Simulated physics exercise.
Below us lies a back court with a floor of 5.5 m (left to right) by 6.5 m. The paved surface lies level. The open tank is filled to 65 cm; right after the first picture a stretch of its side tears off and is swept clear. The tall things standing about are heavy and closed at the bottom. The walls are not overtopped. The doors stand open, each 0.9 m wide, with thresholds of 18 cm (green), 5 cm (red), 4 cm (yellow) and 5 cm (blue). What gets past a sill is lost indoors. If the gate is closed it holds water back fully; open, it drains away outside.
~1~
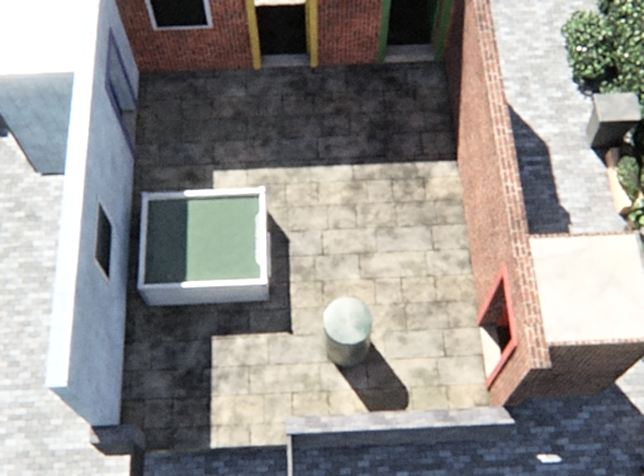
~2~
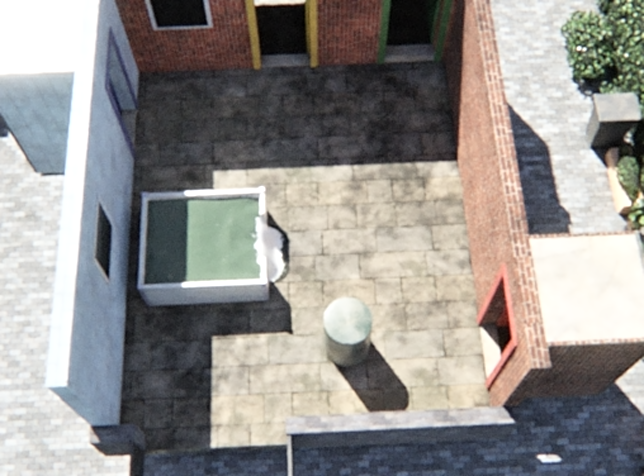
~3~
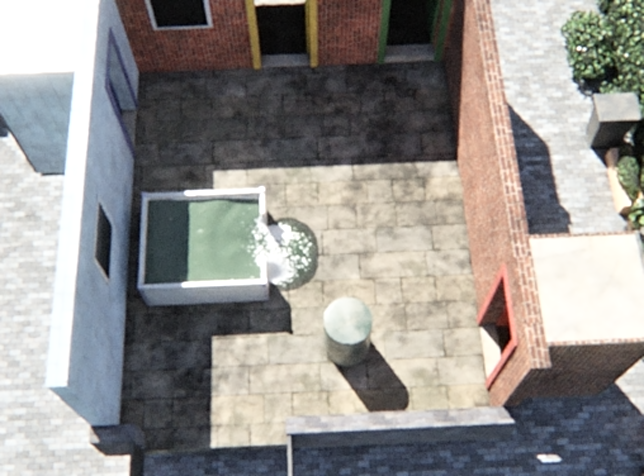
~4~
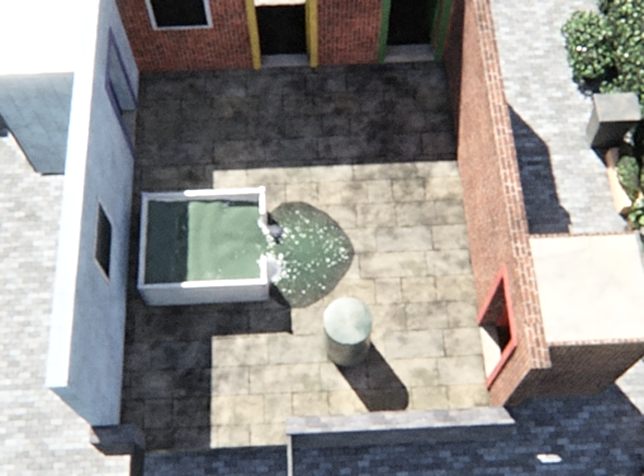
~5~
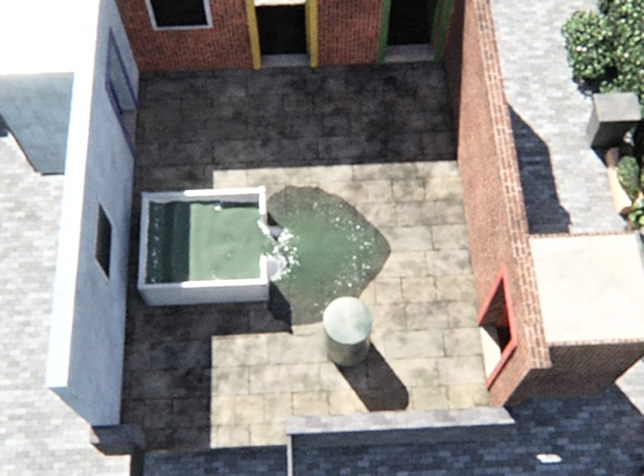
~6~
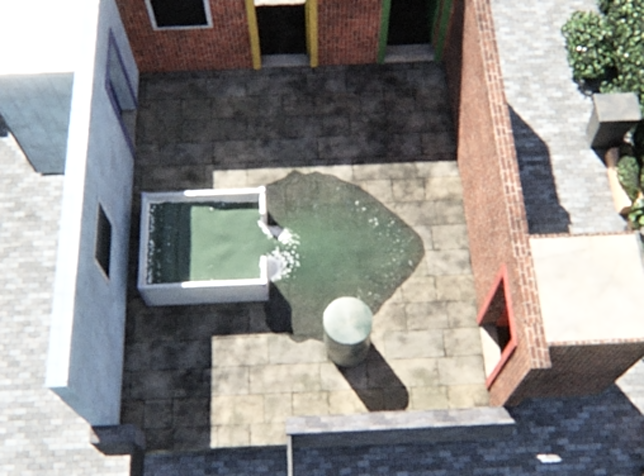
At first, green water lies still in an open white-walled tank in a paved courtyard, near a pale cylinder. Then white, foaming water bursts from the tank's right side and spreads across the paving in a widening green sheet, reaching around the cylinder and toward the right-hand brick wall.
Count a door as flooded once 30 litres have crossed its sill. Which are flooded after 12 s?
Within that time: At the green door it stays under the limit; at the red door it exceeds the limit; at the yellow door it keeps below the limit; at the blue door it does not reach the limit.
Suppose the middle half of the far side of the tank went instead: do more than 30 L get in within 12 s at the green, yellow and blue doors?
Then: Green not over, yellow past it, blue over.
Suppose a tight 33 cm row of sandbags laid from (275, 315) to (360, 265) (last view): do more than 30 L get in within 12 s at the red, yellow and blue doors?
Then: Red not over, yellow not over, blue over.
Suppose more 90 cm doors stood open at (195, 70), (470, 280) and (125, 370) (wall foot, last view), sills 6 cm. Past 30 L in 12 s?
In turn: Not over, over, not over.
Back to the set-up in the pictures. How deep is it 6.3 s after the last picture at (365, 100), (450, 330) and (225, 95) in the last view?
Roughly 7, 8 and 2 cm, in turn.
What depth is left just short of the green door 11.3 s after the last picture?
Some 5.0 cm.
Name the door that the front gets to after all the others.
The blue one.
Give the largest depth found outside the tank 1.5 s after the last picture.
Up to some 24 cm.
Then, 0.7 s after the last picture water covers 30 % of the floor and is deepest (33 cm) near (274, 251); green door not reached, red door not reached, yellow door not reached, blue door not reached.
Then, 1.5 s after the last picture water covers 40 % of the floor and is deepest (24 cm) near (274, 251); green door not reached, red door 16 cm at the sill, 19 L in, yellow door not reached, blue door not reached.
Then, 2.8 s after the last picture water covers 40 % of the floor and is deepest (21 cm) near (483, 418); green door 17 cm at the sill, 1 L in, red door 11 cm at the sill, 65 L in, yellow door not reached, blue door not reached.
Then, 6.3 s after the last picture water covers 85 % of the floor and is deepest (10 cm) near (440, 79); green door 10 cm at the sill, 2 L in, red door 8 cm at the sill, 112 L in, yellow door 4 cm at the sill, 0 L in, blue door 6 cm at the sill, 0 L in.
Then, 11.3 s after the last picture water covers 95 % of the floor and is deepest (8 cm) near (128, 288); green door 5 cm at the sill, 2 L in, red door 5 cm at the sill, 123 L in, yellow door 3 cm at the sill, 0 L in, blue door 6 cm at the sill, 7 L in.
